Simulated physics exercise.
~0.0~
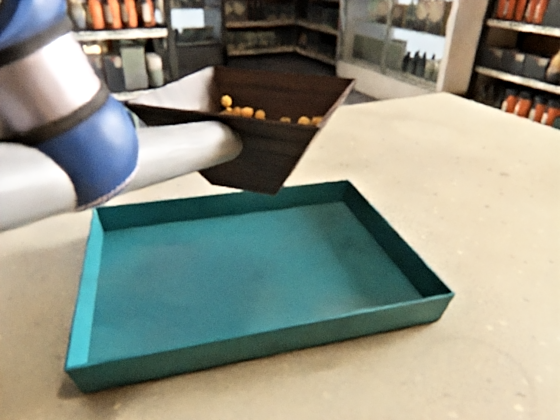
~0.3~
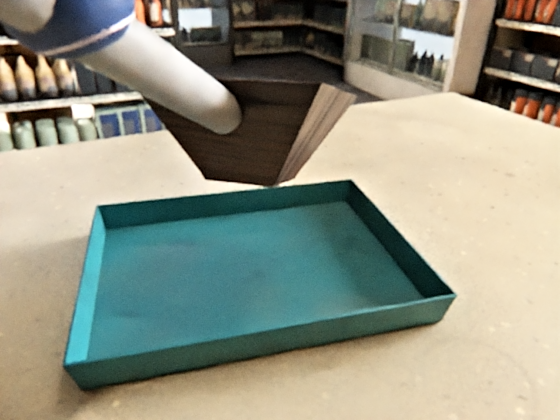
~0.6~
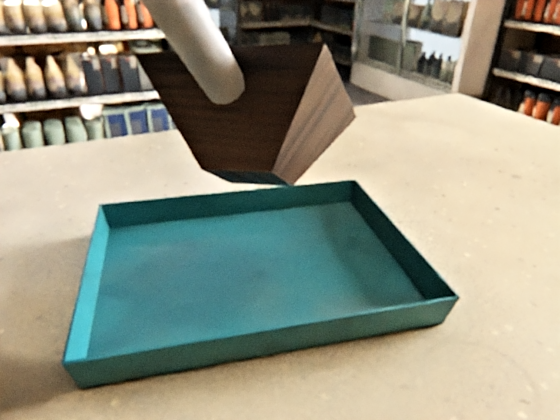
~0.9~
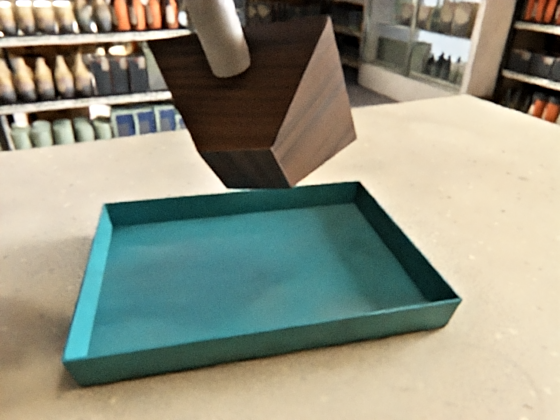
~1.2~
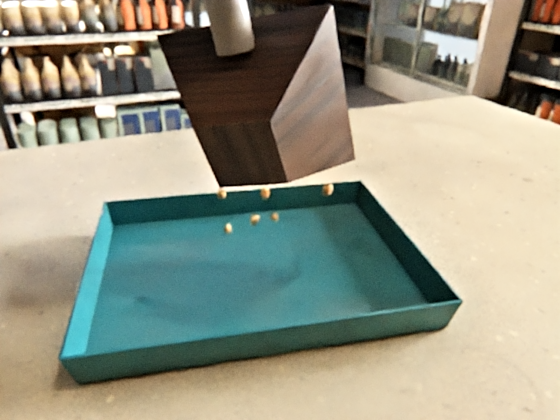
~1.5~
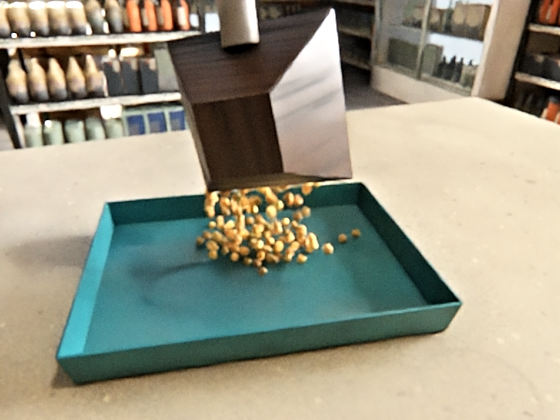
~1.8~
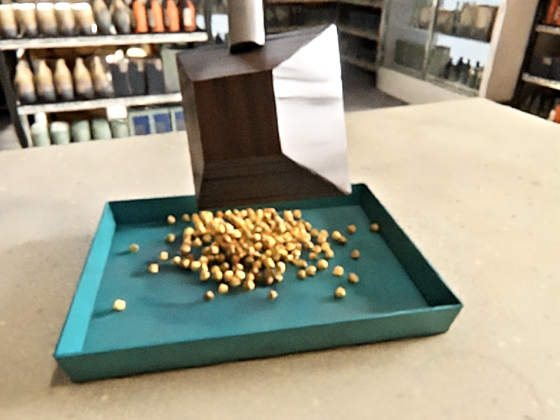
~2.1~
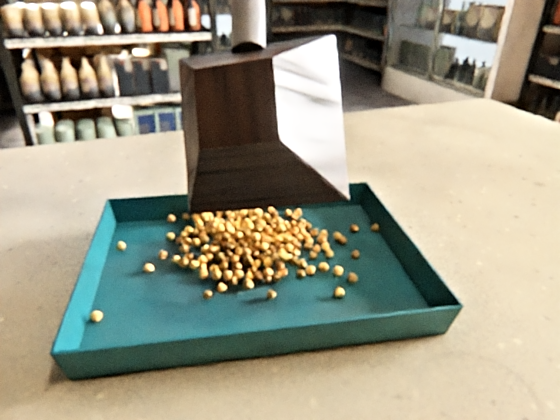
In a storeroom lined with shelves, a robotic arm tipping a dark scoop, spilling dried chickpeas into a heap in a teal tray.
